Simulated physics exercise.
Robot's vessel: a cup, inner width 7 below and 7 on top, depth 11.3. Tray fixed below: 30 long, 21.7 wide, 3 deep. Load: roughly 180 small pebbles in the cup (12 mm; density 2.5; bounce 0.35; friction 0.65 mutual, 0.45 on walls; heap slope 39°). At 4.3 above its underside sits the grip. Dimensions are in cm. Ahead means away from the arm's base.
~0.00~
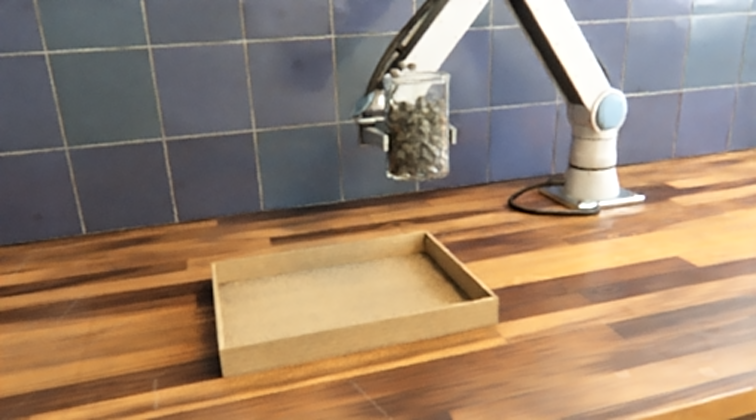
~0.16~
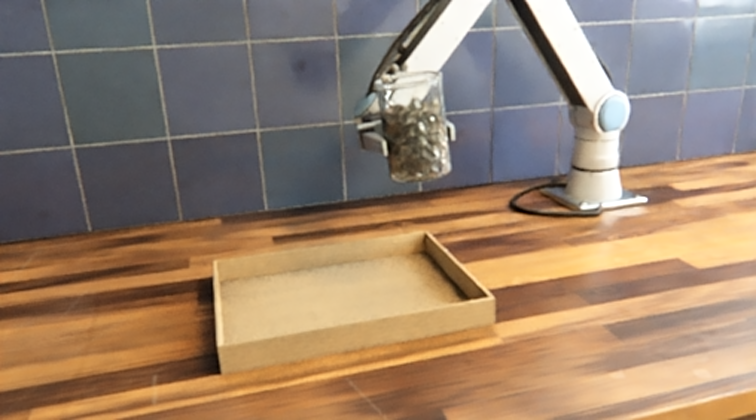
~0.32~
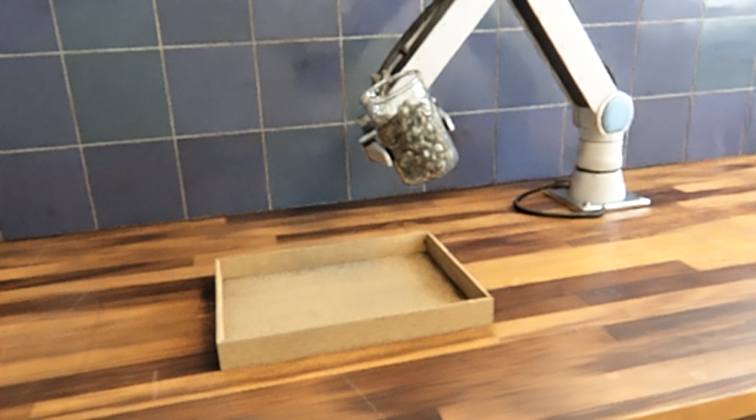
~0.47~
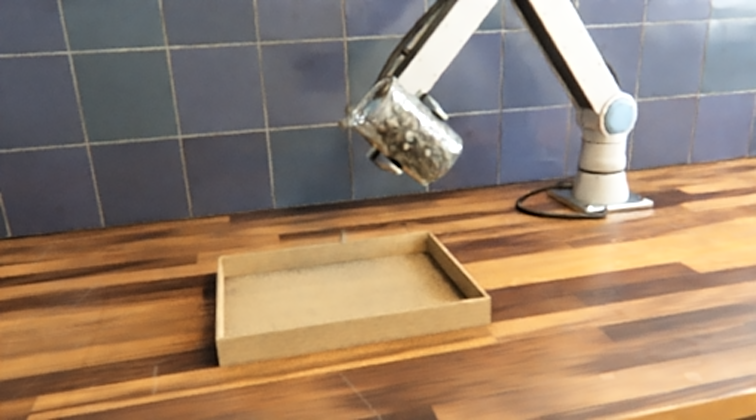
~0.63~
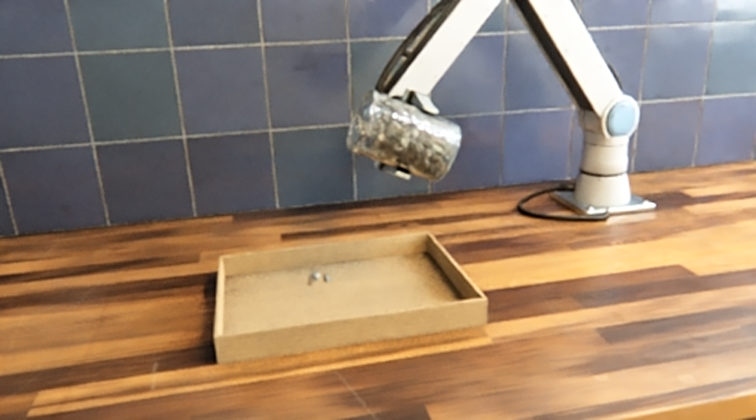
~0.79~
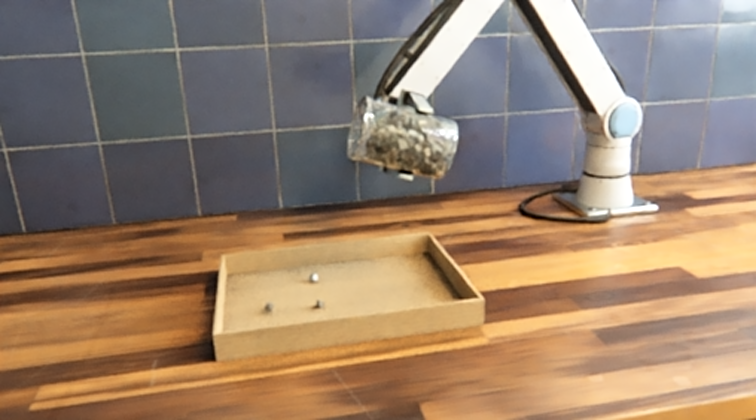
A robot arm tilts a clear jar of pebbles leftward, and three drop into the tray.
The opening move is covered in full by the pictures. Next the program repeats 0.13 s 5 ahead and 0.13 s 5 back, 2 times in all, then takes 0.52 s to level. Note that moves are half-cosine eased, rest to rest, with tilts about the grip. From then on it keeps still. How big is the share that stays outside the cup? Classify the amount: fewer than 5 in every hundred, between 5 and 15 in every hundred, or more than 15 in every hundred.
More than 15 in every hundred.
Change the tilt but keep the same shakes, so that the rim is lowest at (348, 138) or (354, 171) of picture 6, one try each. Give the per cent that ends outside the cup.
First try about 5 per cent, second try about 60 per cent.
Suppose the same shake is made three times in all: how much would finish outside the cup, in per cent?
Then roughly 30 percent.
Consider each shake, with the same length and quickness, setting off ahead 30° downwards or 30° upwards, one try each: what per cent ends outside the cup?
It comes to around 5 per cent on the first try and around 40 per cent on the second.
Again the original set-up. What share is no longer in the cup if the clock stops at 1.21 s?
About 15 in a hundred parts are out by then.
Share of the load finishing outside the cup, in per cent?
The share is close to 25 per cent.
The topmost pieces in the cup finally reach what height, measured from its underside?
9.0 cm.
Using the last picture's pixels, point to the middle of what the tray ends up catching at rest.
(319, 299).
After 1.21 s, tilted 72° forward, highest piece 22 above the table; 161 in the cup, 23 in the tray, 1 in flight or on a rim.
After 1.62 s, tilted 25° forward, highest piece 26 above the table; 139 in the cup, 44 in the tray, 2 in flight or on a rim.
After 2.03 s, level, highest piece 25 above the table; 139 in the cup, 46 in the tray.
After 3.08 s, level, highest piece 25 above the table; 139 in the cup, 46 in the tray.
At rest, 139 in the cup, 46 in the tray. That is 25 % outside the cup.
